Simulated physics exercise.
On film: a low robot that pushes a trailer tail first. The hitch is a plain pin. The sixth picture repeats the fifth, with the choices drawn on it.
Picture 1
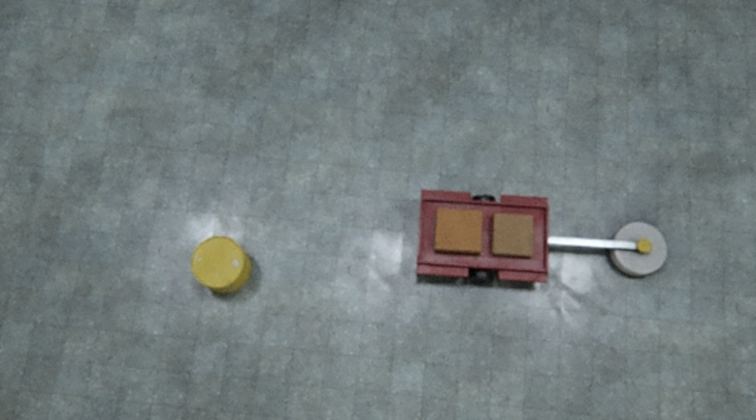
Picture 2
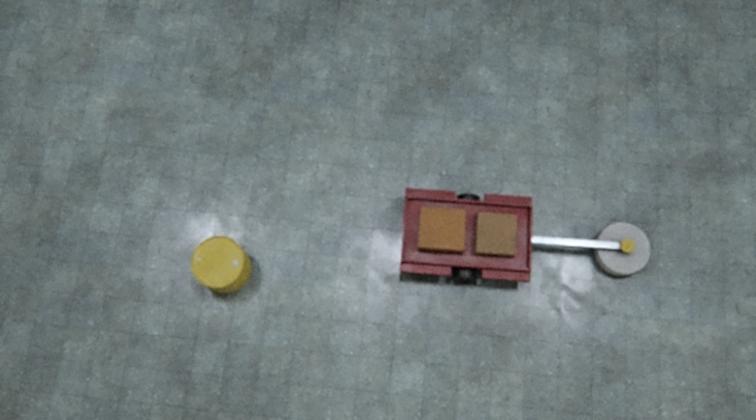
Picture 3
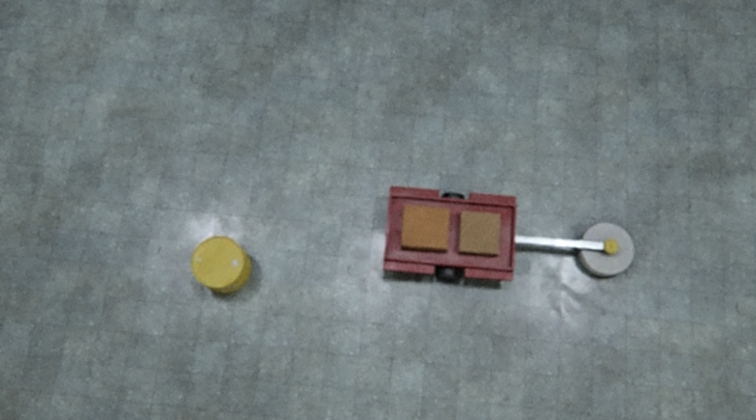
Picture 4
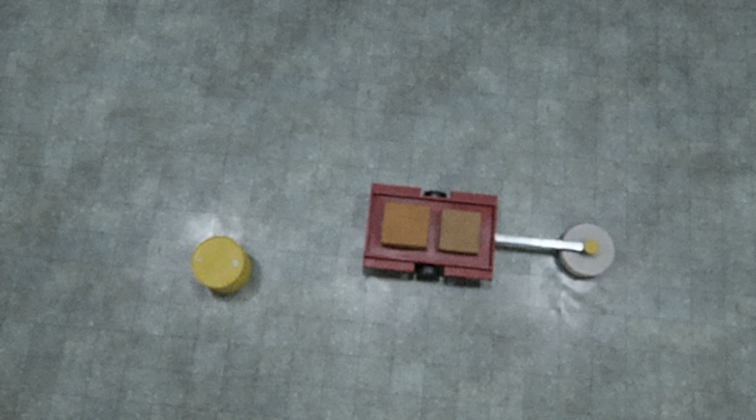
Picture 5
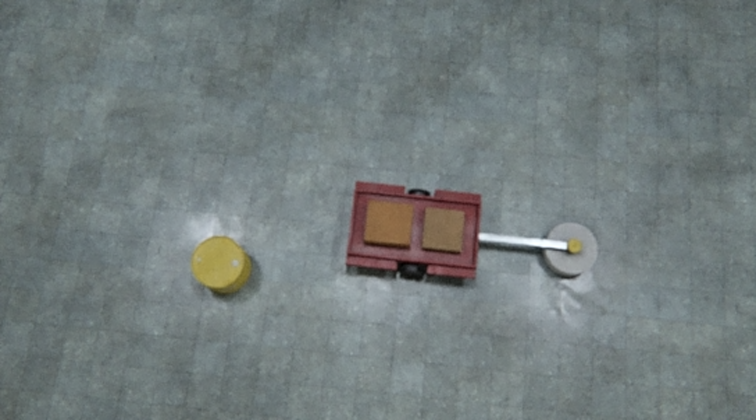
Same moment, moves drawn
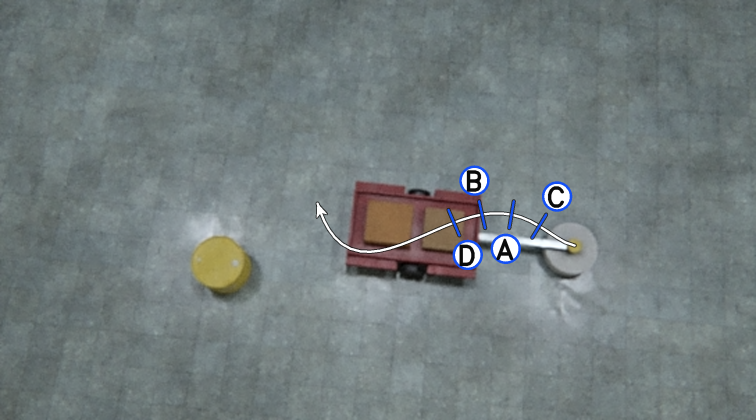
In the video, a round pale robot on the right pushes a red cart carrying two brown blocks steadily leftward by a thin bar across a gray floor, narrowing the gap to a yellow tub that stays still.
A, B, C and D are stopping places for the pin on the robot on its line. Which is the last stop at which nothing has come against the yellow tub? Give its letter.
As far as tick B.
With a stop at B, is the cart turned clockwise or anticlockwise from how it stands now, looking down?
Anticlockwise.
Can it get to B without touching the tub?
Yes.
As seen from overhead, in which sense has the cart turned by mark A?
Anticlockwise.
On the copy, A at (512, 215); B at (482, 215); C at (539, 226); D at (454, 223); the route from (575, 246) via (436, 230) to (318, 204).
On B. First, robot (542, 233), cart (385, 227).
Then, robot (509, 218), cart (353, 228).
Finally, robot (480, 218), cart (324, 231); nothing has been touched.
By contrast, A is safe but short; C is safe but short; D is too far, the tub has been hit.
